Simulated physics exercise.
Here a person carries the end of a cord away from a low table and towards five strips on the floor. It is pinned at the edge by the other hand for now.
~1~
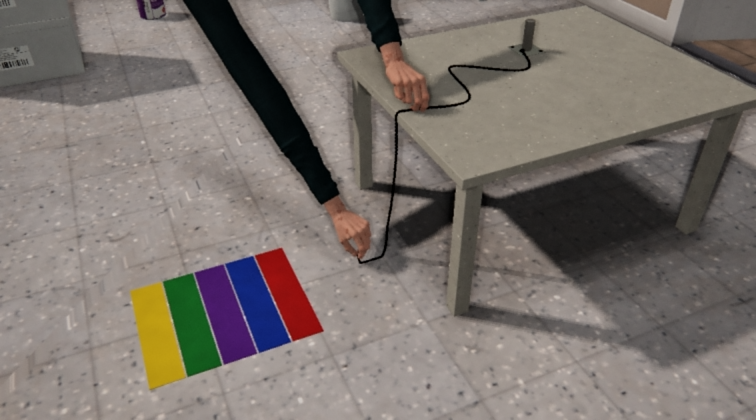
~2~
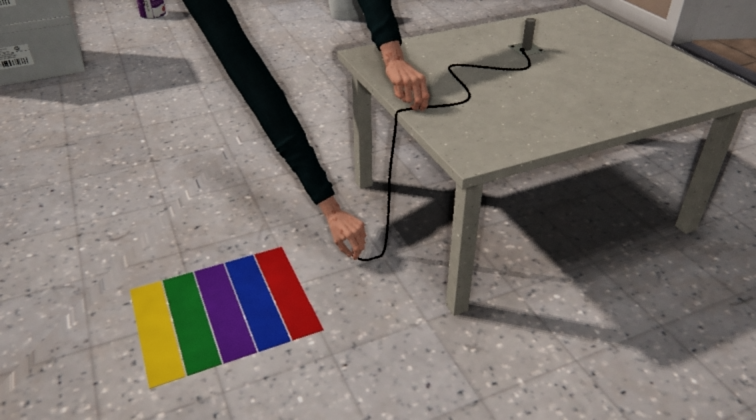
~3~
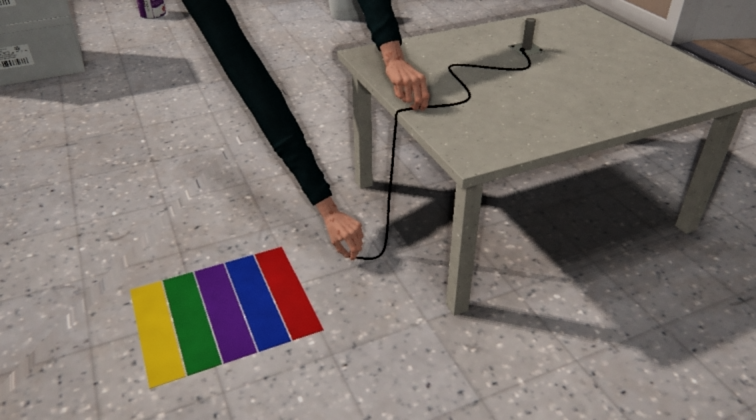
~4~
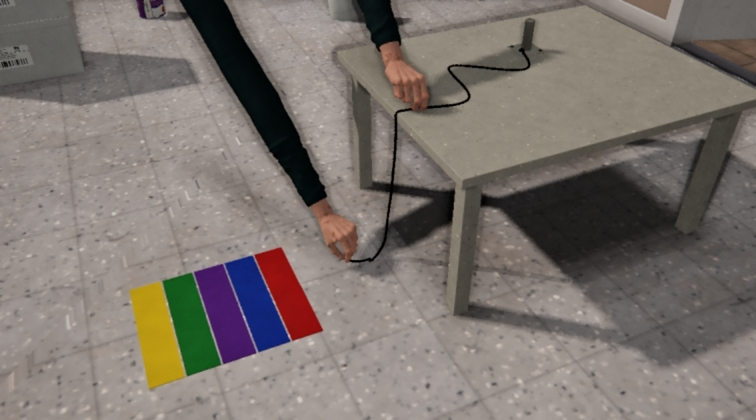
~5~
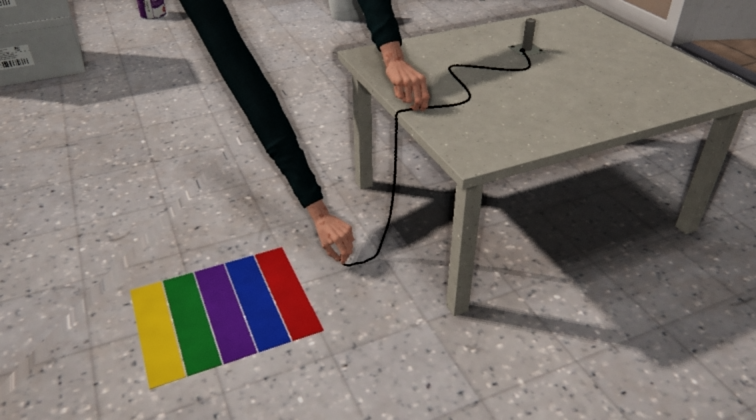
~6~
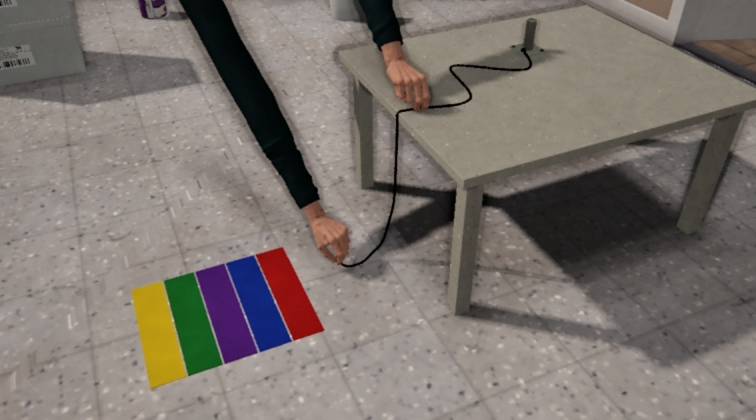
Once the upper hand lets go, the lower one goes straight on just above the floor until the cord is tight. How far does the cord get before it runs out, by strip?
As far as the yellow strip.
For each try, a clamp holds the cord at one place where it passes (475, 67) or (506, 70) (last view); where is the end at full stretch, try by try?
It ends up at (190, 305) the first time and at (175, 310) the second time.
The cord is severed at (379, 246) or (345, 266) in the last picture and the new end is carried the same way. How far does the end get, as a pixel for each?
In order, about (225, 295) and about (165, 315).
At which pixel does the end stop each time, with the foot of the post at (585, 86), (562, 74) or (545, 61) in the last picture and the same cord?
The three places are (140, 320), (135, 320) and (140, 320), in that order.
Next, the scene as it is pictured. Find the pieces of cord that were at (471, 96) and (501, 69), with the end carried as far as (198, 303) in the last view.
The two spots land somewhere near (387, 113) and (473, 70).
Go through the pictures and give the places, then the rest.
In the first picture, end (358, 255); red (301, 319); blue (268, 330); purple (234, 341); green (200, 352); yellow (163, 364).
In the second picture, end (353, 256); cord through (530, 64) (464, 65) (468, 92) (408, 110) (390, 175) (387, 234).
In the third picture, end (350, 257).
In the fourth picture, end (345, 258); cord through (529, 64) (463, 66) (468, 92) (408, 110) (393, 175) (386, 235).
In the fifth picture, end (340, 260).
In the sixth picture, end (337, 261); cord through (531, 64) (465, 66) (469, 92) (409, 110) (395, 175) (385, 235).
Early on, end near (199, 303); over green.
Midway, end near (164, 313); over yellow.
At the end of the slack, end near (145, 319); over yellow. The end stops over the yellow strip.
